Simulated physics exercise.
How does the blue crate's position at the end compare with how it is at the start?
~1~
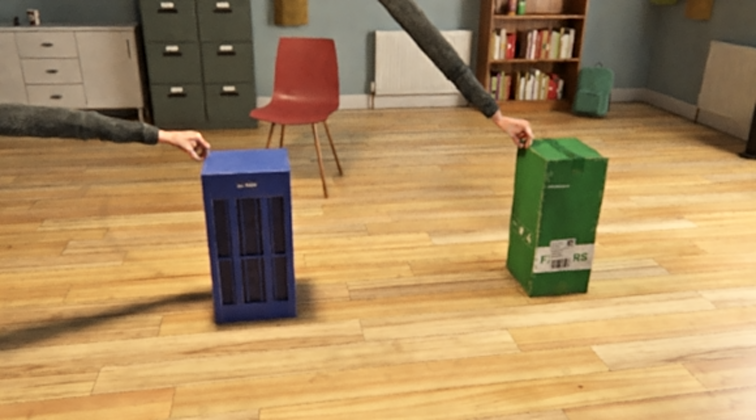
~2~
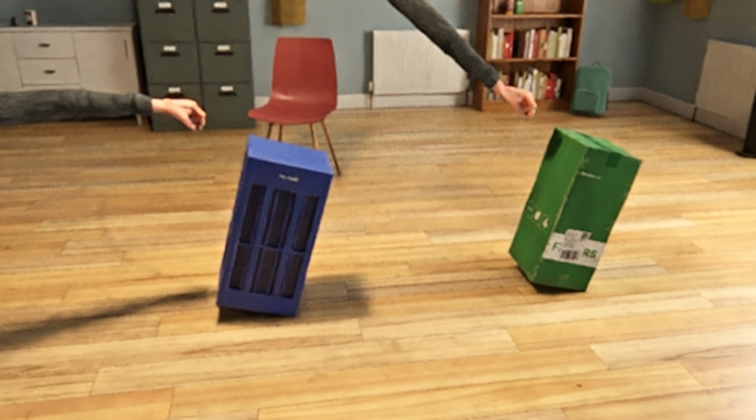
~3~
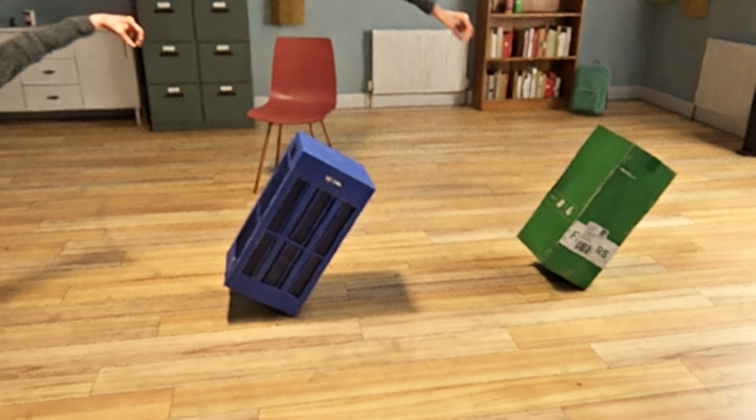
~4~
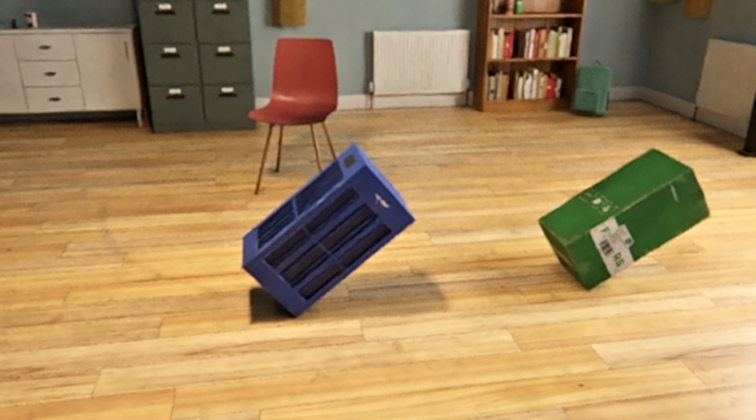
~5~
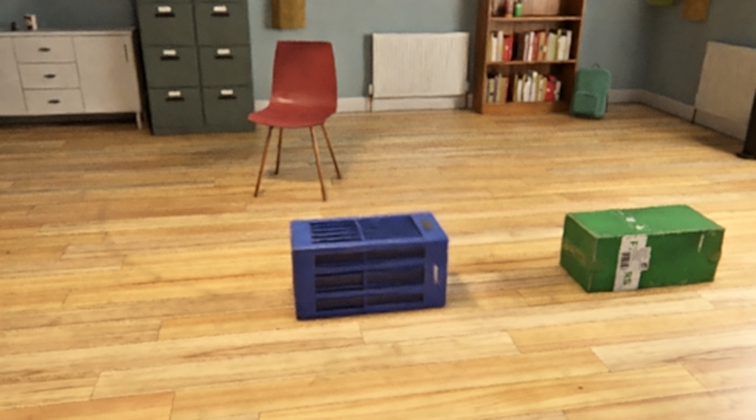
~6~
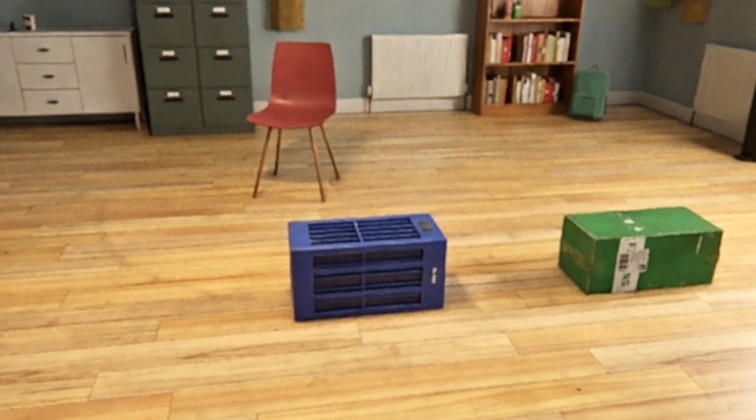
At the start the blue crate stands upright, but by the end it is lying on its side on the floor, a little further to the right.
